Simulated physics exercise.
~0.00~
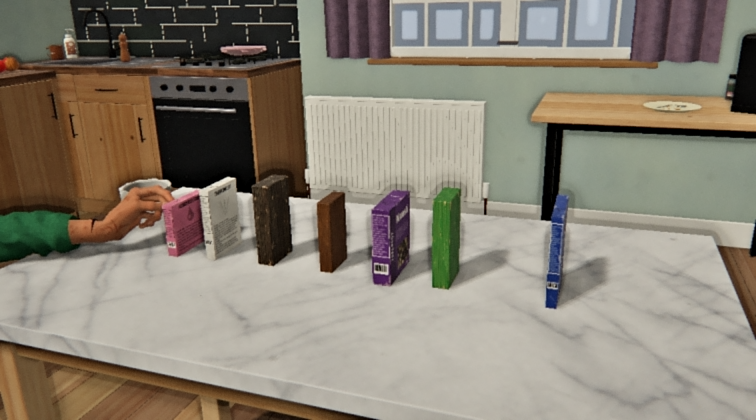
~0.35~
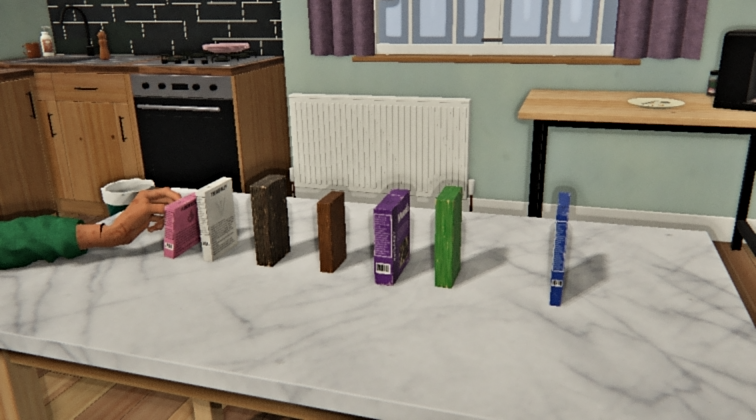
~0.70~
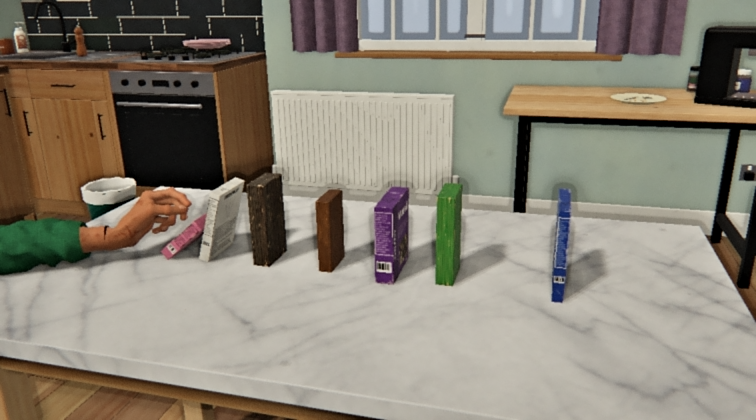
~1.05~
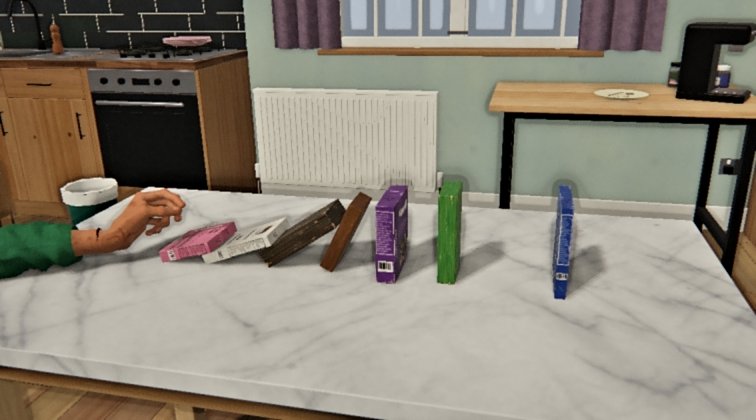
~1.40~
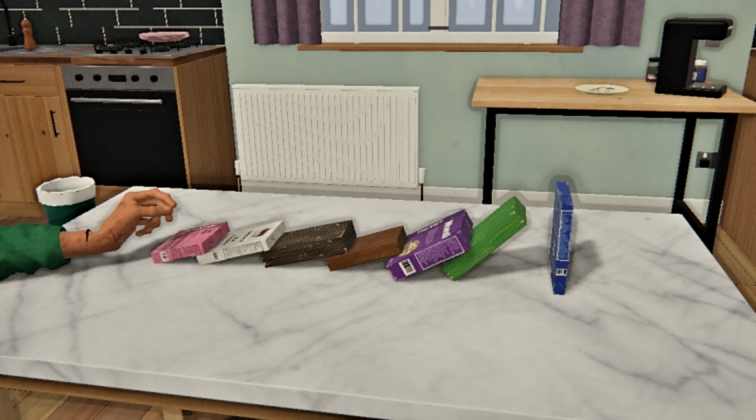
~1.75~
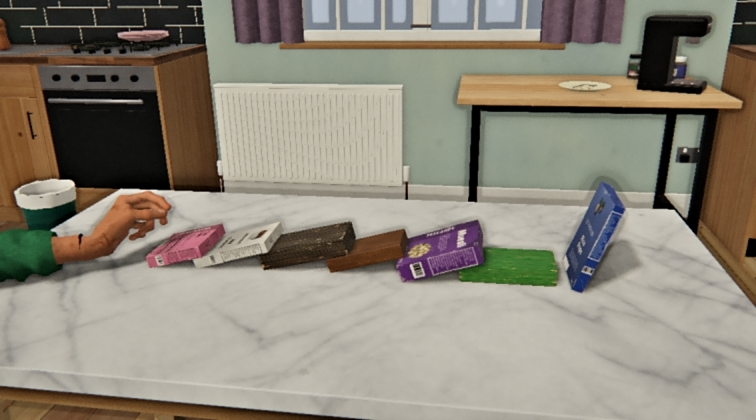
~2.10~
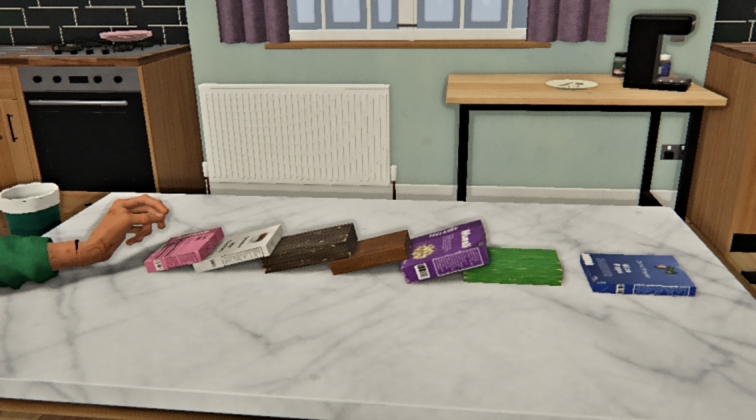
A hand tips a pink packet rightward on a marble table, toppling the white packet, black block, brown board, purple packet and green board in turn, and then the blue packet beyond a wider gap also falls, leaving all seven tipped over beside the still hand.
